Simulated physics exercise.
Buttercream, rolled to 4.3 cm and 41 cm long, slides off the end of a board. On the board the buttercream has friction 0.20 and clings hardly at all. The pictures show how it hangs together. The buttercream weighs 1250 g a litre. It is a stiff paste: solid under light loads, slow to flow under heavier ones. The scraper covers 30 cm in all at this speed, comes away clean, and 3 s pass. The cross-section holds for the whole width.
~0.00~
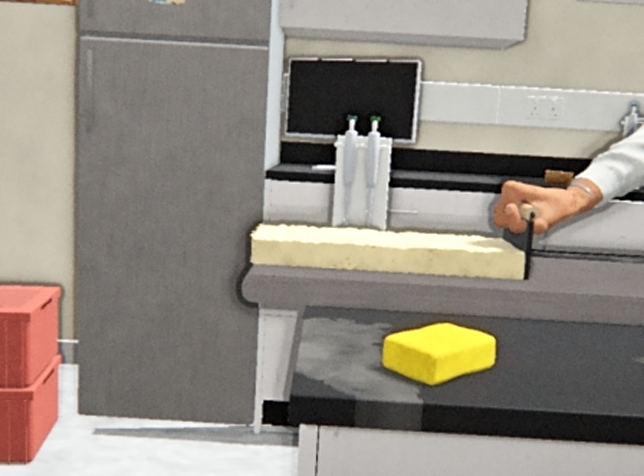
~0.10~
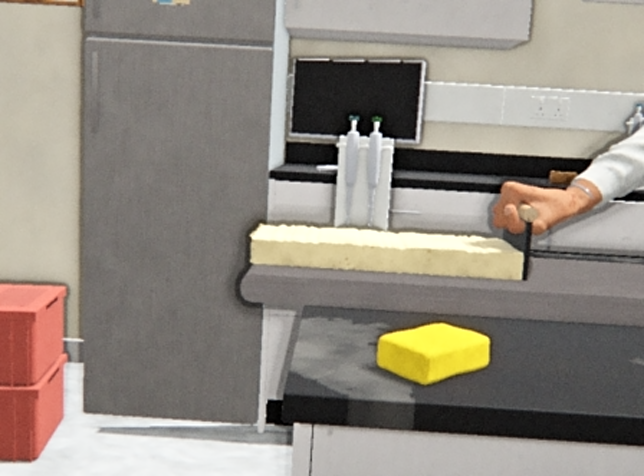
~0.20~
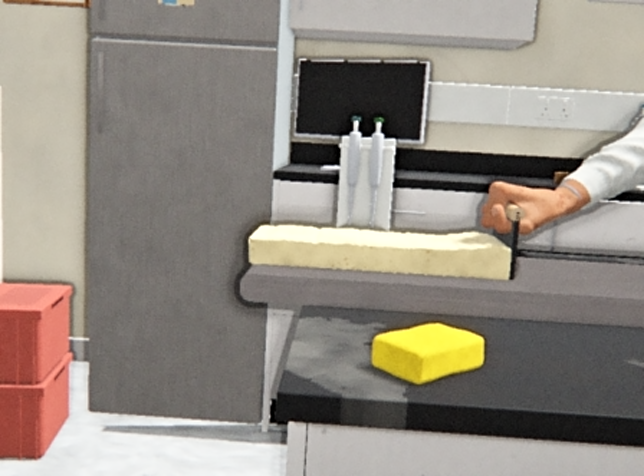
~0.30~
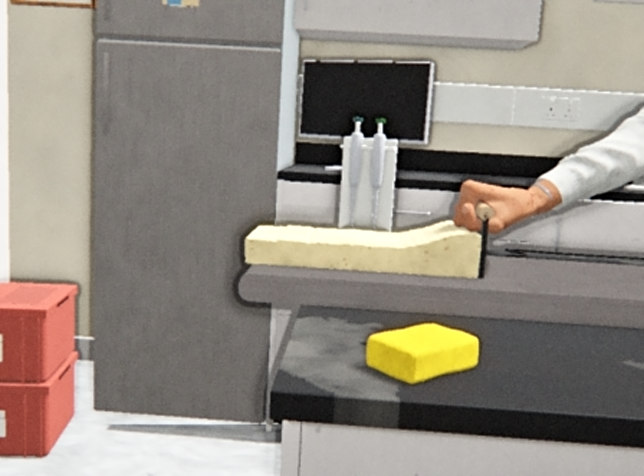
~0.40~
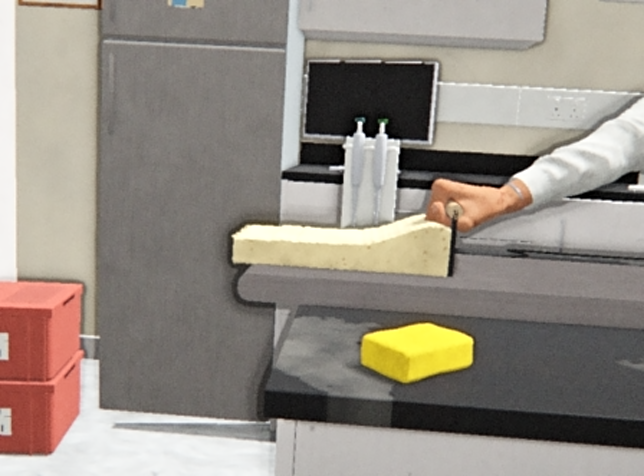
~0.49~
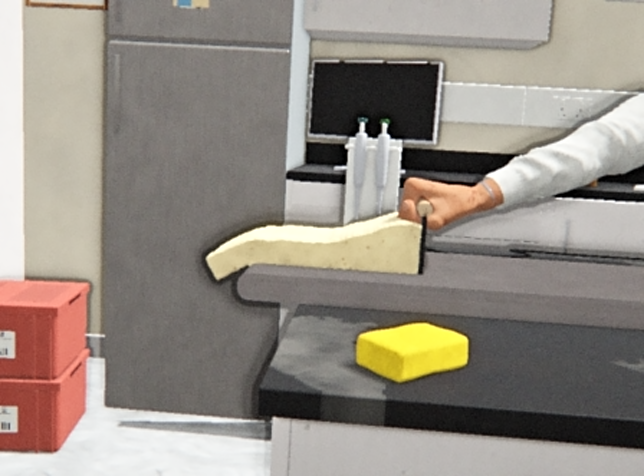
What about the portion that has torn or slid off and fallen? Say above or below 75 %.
Expect above 75 %.
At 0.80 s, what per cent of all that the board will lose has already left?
Some 50 per cent.
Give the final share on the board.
About 0 % on the board.
By 0.80 s, 49 % lies on the board and 28 % has fallen.
By 1.16 s, 5 % lies on the board and 57 % has fallen.
By 1.52 s, none lies on the board and 100 % has fallen.
By 1.89 s, none lies on the board and 100 % has fallen.
By 3.89 s, at the end, none lies on the board and 100 % has fallen.
